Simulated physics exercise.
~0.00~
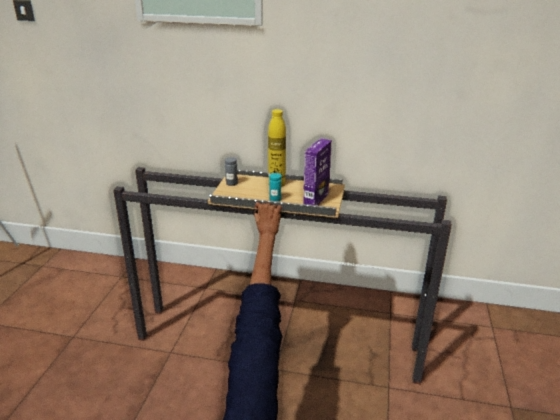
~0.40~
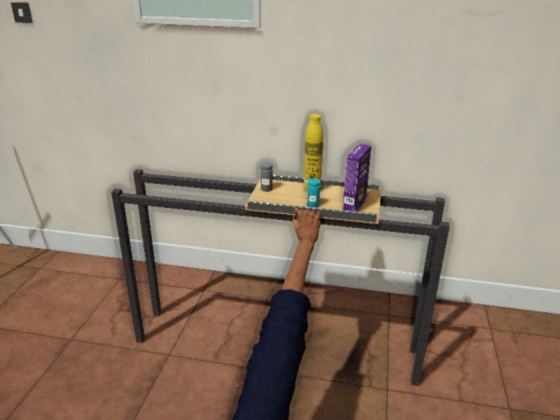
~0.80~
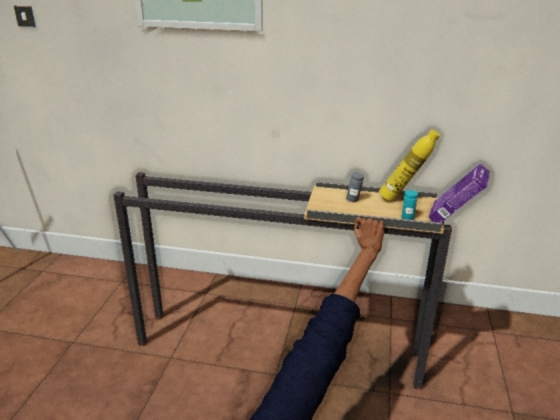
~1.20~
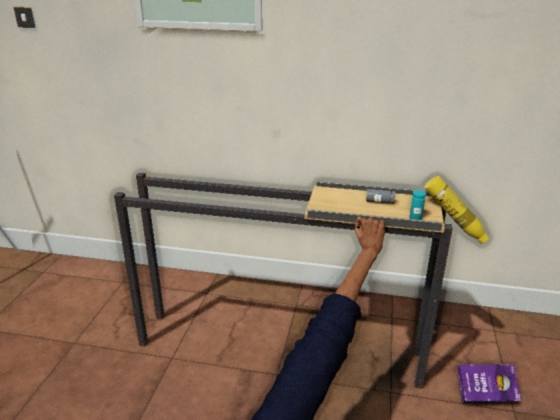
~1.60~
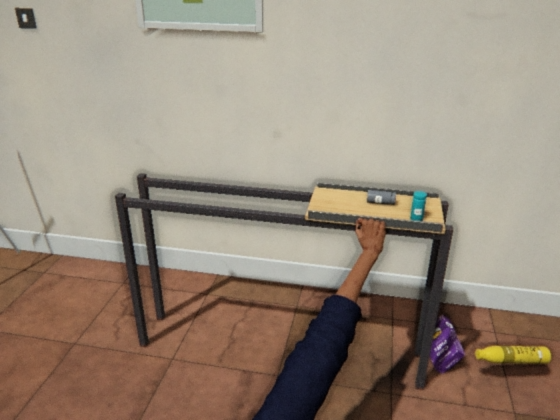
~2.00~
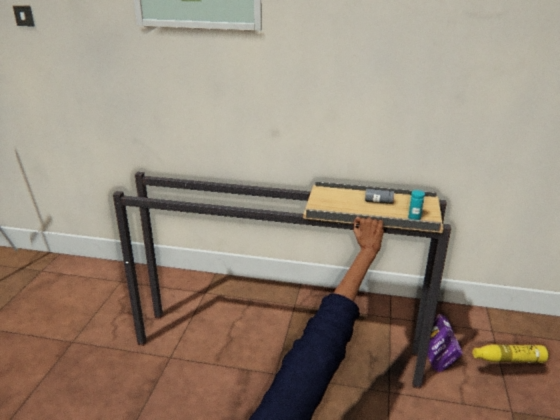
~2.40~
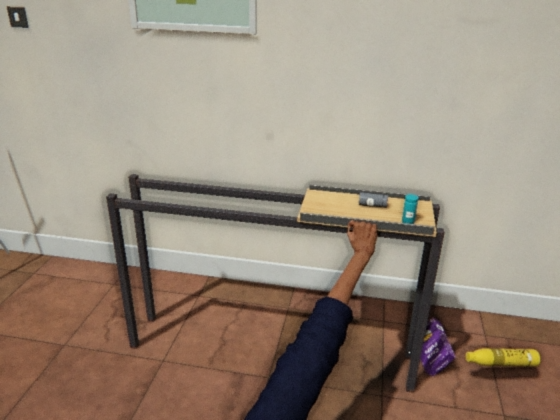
Against a pale wall above a reddish tiled floor, a wooden tray rests on dark rails, carrying a yellow bottle, a purple packet, a grey shaker and a turquoise shaker. A dark-sleeved arm reaches in, its hand at the tray's near edge, and the tray slides right with everything upright. At the right end it stops, and the bottle and packet lean sharply to the right. Both go over the end and drop while the grey shaker topples onto its side. Finally, the packet and bottle lie on the floor, the grey shaker lies on the tray, and the turquoise one still stands near the right end.
